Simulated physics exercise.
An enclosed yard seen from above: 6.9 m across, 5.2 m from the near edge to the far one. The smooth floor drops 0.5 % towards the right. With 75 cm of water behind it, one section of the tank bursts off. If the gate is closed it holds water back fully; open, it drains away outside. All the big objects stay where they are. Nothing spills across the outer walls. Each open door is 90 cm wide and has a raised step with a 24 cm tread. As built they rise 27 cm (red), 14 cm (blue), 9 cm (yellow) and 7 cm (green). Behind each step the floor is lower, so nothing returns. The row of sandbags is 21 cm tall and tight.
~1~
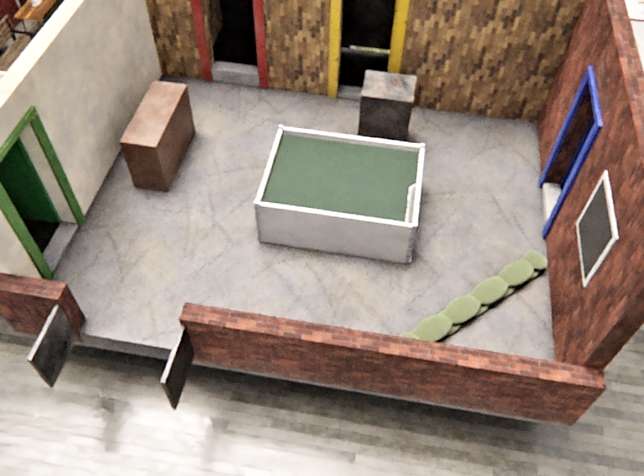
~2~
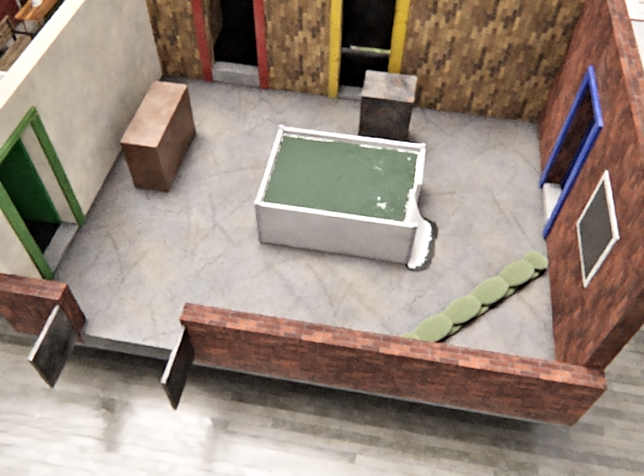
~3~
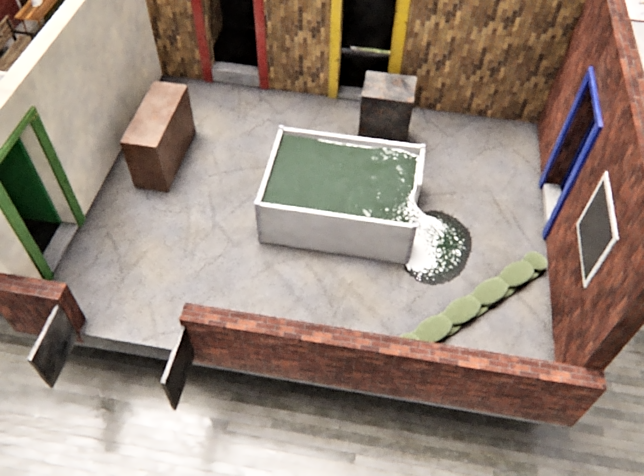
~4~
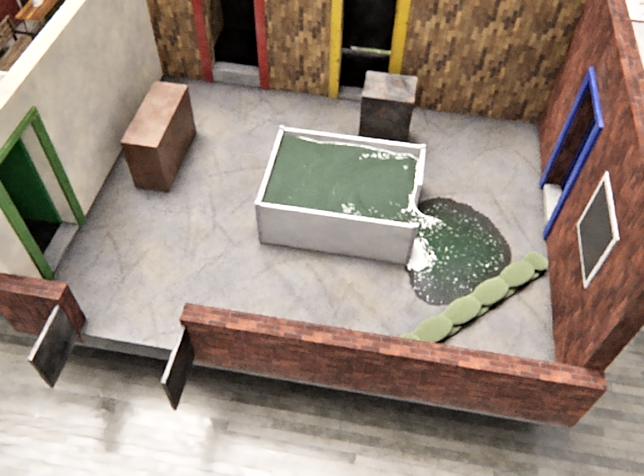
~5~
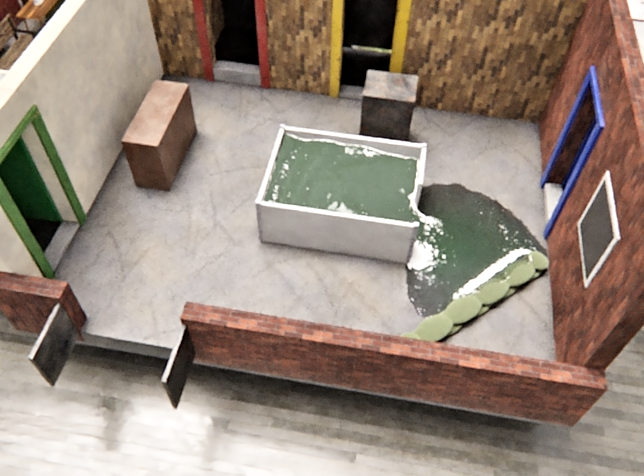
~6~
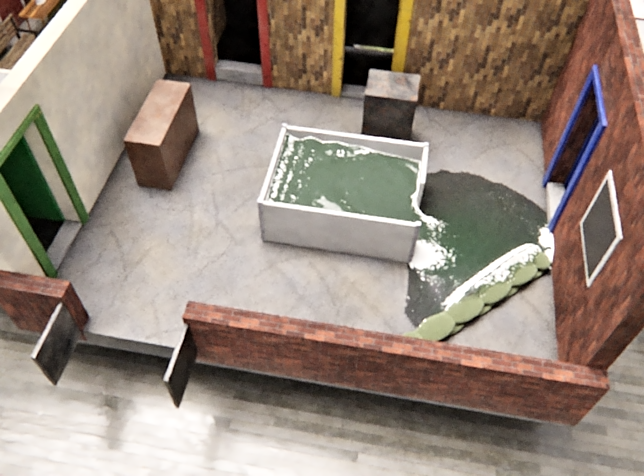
Green water sits in a white tank in a walled, grey-floored yard seen from above. A brown block stands left, a dark one behind, with doorways framed green at left, red and yellow at the back, blue at right, and a green row lies lower right. The tank's right side bursts, and foaming water pours out, fans rightward and piles against the row as the view shifts very slightly.
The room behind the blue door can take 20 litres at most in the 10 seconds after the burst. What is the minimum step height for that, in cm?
It would have to be roughly 25 cm high.
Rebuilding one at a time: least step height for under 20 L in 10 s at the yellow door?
About 6.5 cm at yellow.
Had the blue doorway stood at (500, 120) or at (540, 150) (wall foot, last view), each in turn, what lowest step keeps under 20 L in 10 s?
About 27 and 18 cm.
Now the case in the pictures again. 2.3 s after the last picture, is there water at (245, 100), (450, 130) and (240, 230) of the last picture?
In turn: Dry, flooded, dry.
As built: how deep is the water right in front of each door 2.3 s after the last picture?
In cm: Red 0, blue 21, yellow 3, green 0.
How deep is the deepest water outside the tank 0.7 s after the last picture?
Up to some 43 cm.
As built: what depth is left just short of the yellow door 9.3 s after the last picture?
Some 8.0 cm.
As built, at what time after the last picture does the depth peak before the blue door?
Around 1.0 s.
Then, 0.7 s after the last picture water covers 20 % of the floor, deepest (43 cm) near (546, 238); 26 cm at the blue door, 12 litres in over its 14 cm step.
Then, 2.3 s after the last picture water covers 40 % of the floor, deepest (32 cm) near (529, 133); 21 cm at the blue door, 93 litres in over its 14 cm step.
Then, 9.3 s after the last picture water covers 95 % of the floor, deepest (12 cm) near (540, 141); 9 cm at the blue door, 131 litres in over its 14 cm step.
At the blue door as built, the water peaked near 27 cm, 1.1 s after the last picture.
Run again over the same 10 s with other heights there, 28 litres in over 23 cm, 4 litres over 31.5 cm. The limit of 20 litres is kept from about 25 cm up.
